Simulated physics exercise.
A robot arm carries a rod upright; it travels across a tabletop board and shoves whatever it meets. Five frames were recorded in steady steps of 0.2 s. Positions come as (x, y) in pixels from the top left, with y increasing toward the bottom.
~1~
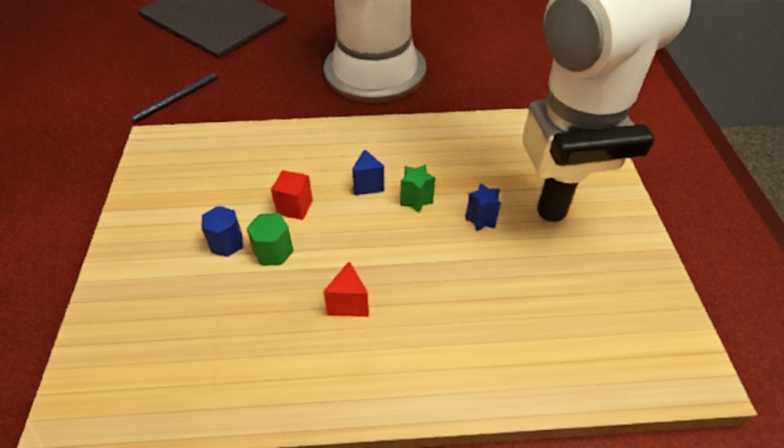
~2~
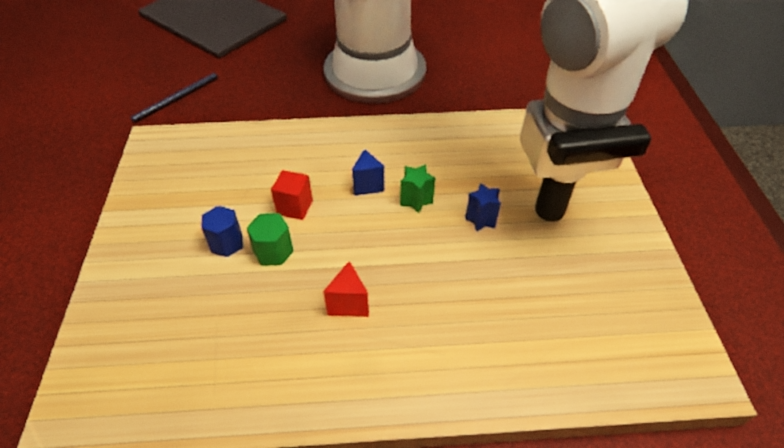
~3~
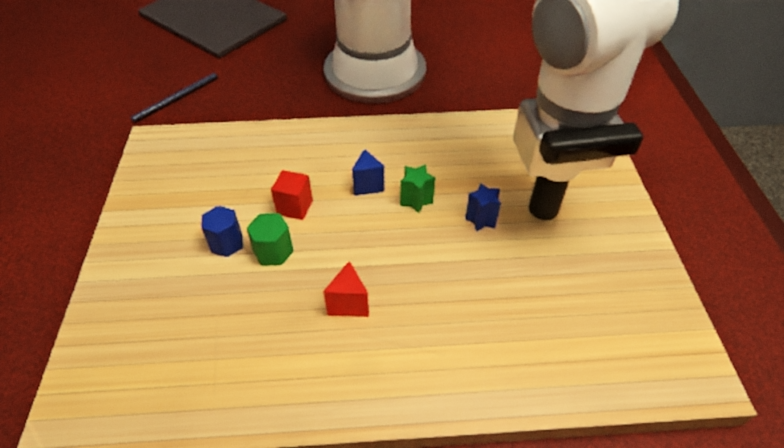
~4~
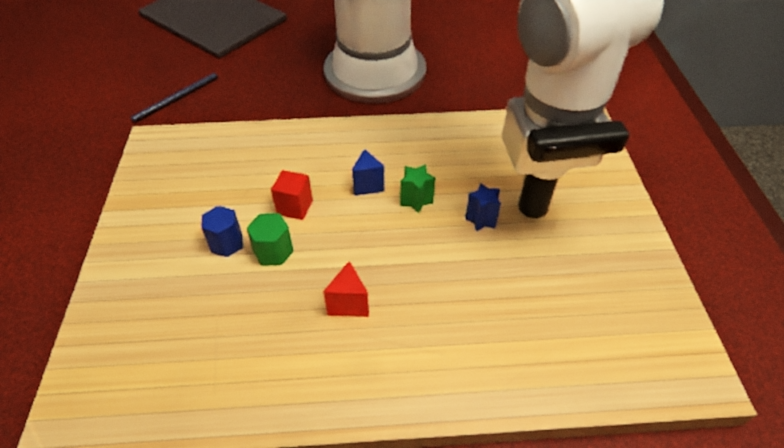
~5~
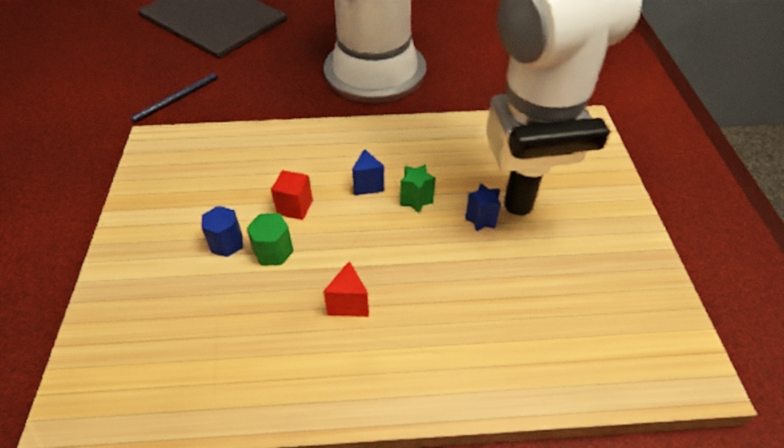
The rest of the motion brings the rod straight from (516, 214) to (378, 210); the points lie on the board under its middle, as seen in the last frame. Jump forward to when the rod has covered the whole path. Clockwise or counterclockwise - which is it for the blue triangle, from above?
Anticlockwise, looking down.
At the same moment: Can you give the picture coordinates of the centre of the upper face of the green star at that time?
The green star ends near (394, 166).
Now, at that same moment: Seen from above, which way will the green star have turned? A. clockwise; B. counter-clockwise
I choose A.
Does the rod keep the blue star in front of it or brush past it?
I'm fairly sure the blue star slides away from the front of the rod at some point.
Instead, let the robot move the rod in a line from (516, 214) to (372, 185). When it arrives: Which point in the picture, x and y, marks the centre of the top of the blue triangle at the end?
Put as a pixel place, it's (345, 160).
The first path, step by step. One third of the way, rod (471, 206); blue star (449, 196), turned 30° anticlockwise.
Two thirds of the way, rod (424, 204); green star (408, 171); blue star (408, 202), turned 55° anticlockwise.
At the end, rod (377, 202); red square piece not moved; blue triangle (365, 157), turned 30° anticlockwise; green star (394, 166), turned 60° clockwise; blue star (394, 205), turned 105° anticlockwise.
